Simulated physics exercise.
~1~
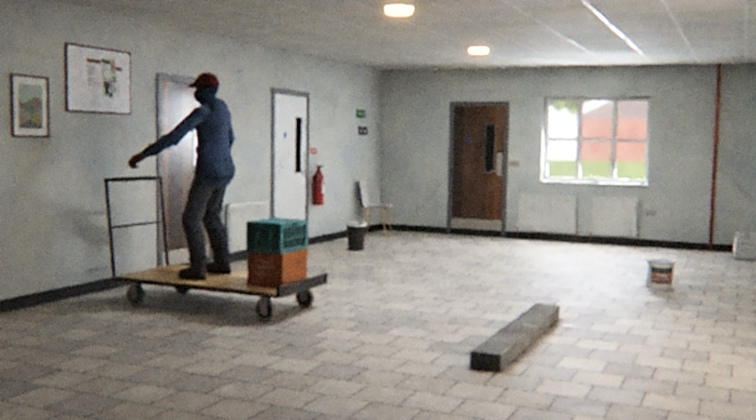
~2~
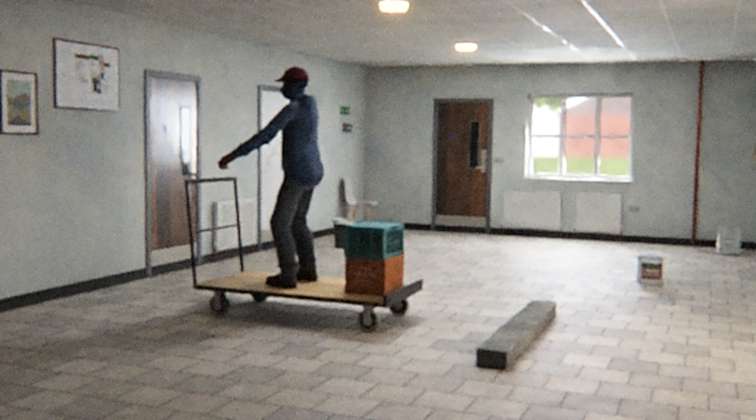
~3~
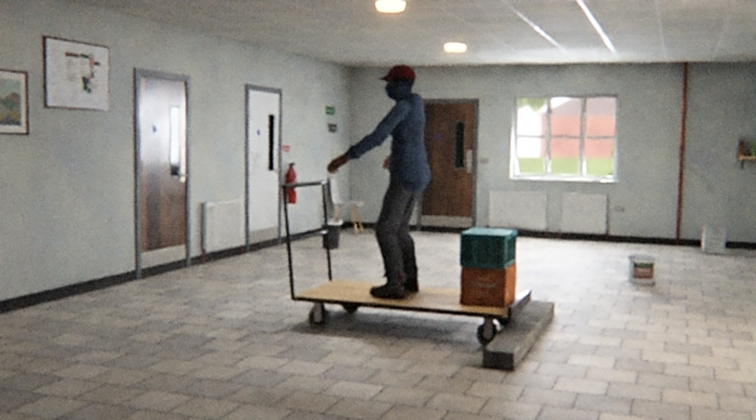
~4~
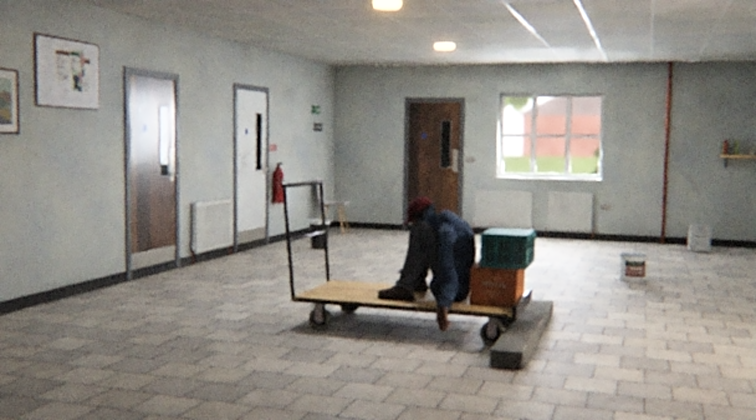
A flat goods trolley carrying a standing worker in a red cap, a teal crate and an orange carton rolls right across a tiled room and stops at a low kerb; the worker folds down onto the deck beside the crate and carton, which stay aboard.
